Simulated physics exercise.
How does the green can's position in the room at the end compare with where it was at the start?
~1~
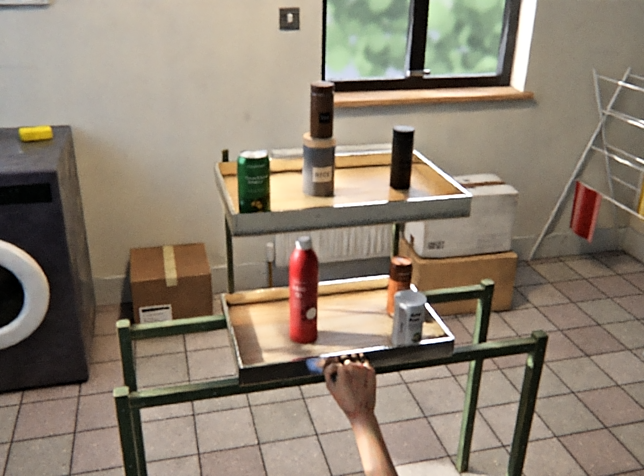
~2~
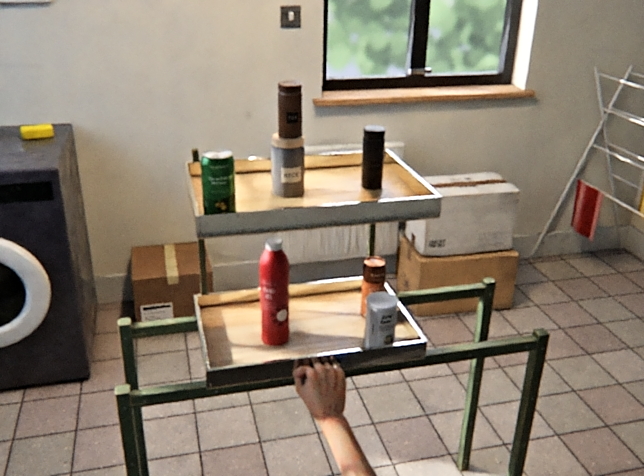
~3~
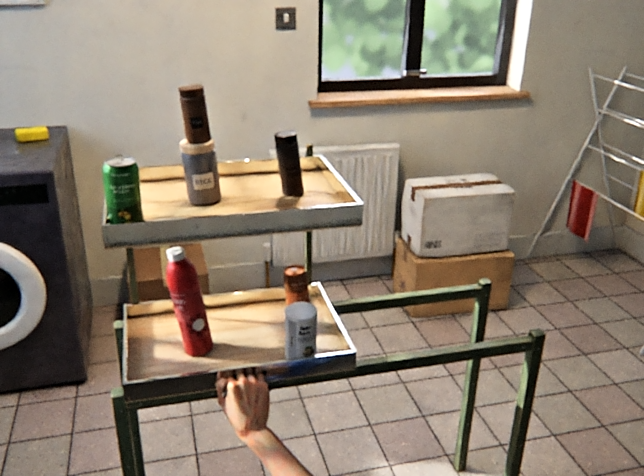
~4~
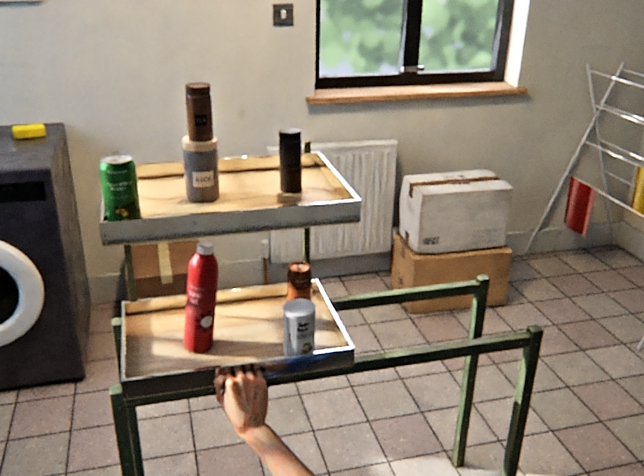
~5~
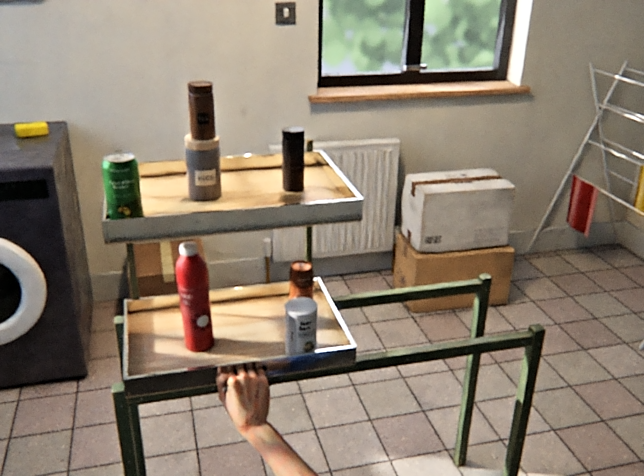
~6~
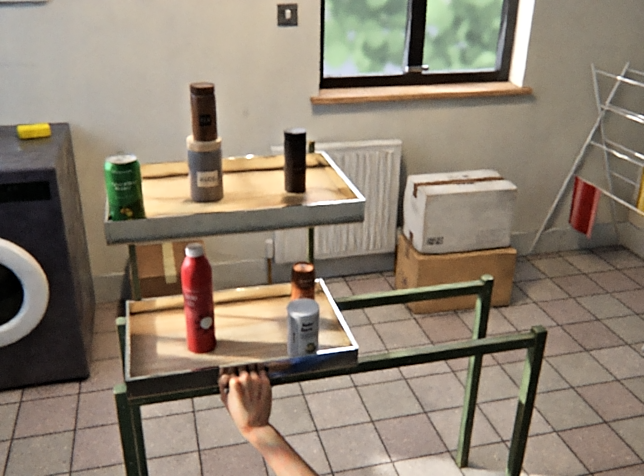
The green can ends up clearly farther to the left than it was at the start, much closer to the dark machine with the round door. It is still standing upright on the upper level of the tray.
